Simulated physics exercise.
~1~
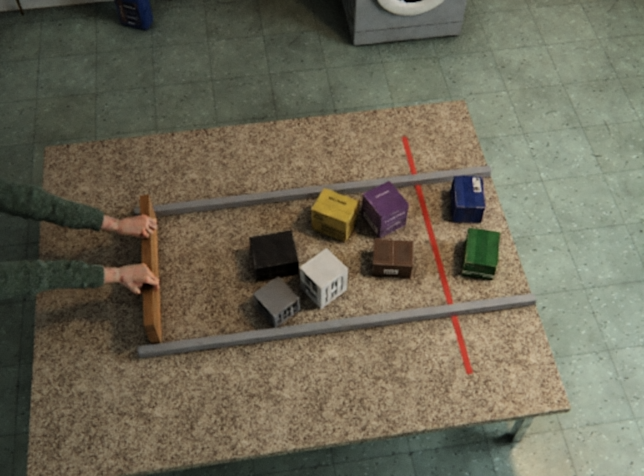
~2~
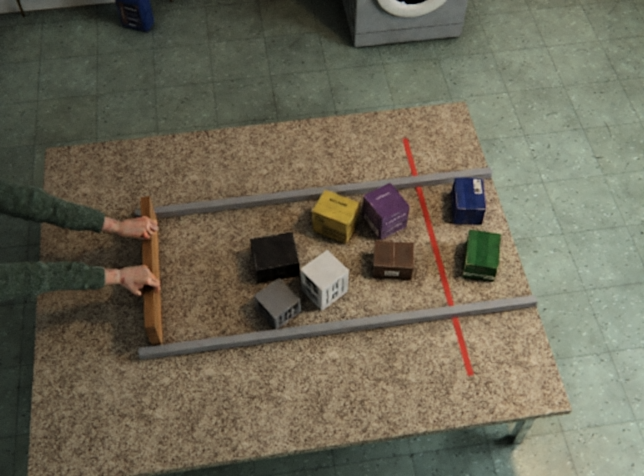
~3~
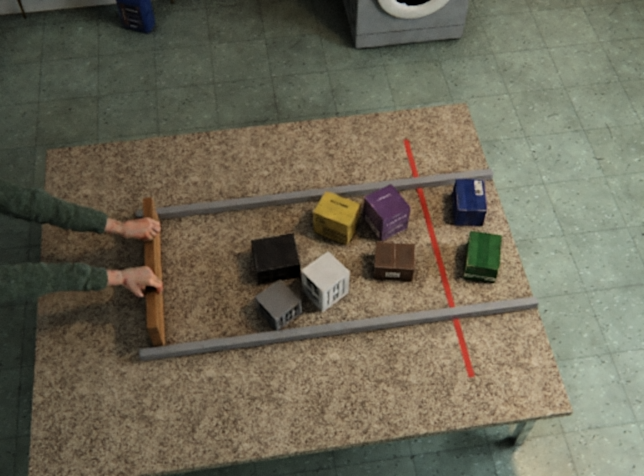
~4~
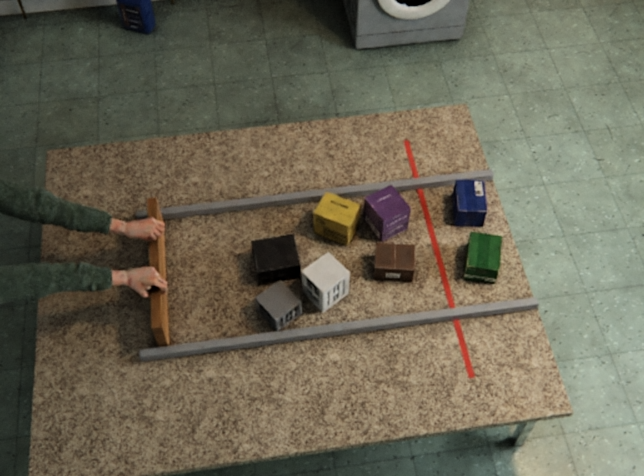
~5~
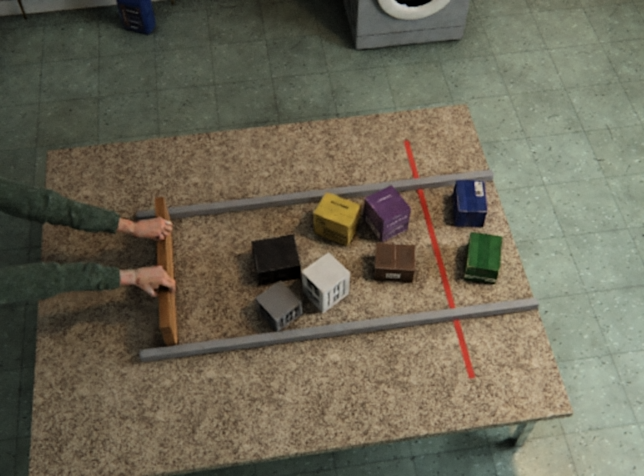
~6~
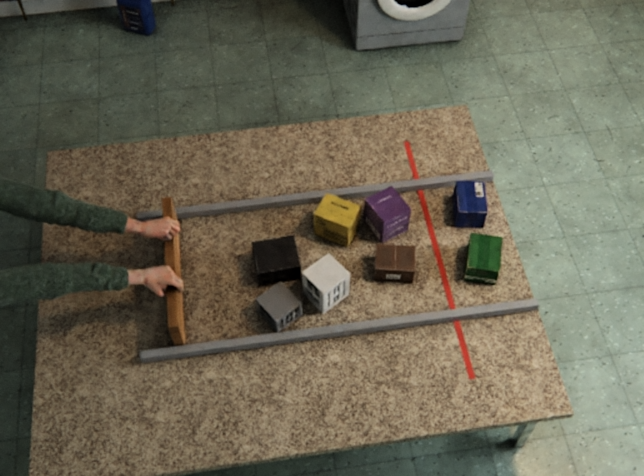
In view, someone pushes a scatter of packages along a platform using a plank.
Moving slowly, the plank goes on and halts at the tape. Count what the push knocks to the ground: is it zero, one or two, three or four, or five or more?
The number sent down is small, one or two.
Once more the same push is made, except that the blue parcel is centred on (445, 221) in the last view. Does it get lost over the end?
From there it is lost.
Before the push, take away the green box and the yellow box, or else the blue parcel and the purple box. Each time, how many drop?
Fallen: 0 in the first try, 1 in the other.
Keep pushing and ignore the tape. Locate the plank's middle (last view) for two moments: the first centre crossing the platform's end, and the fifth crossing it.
At (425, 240) for the first, at (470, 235) for the fifth.
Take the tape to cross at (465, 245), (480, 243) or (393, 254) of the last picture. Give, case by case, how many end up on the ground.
In that order 4, 5 and 0.
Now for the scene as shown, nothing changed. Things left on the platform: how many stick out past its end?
Things overhanging at the end: 1.
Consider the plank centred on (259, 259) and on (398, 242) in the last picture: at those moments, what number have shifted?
That makes 2 at the first spot and 8 at the second.
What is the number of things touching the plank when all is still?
Contact count: 3.
Early on, none off yet; blue parcel at rest near (470, 204); green box at rest near (483, 259); purple box at rest near (387, 215).
A while later, none off yet; blue parcel moving near (472, 202); green box travelled a little near (489, 259); purple box travelled about its own width near (437, 202).
Finally, the number that fall off is one or two; lost, green box and blue parcel.
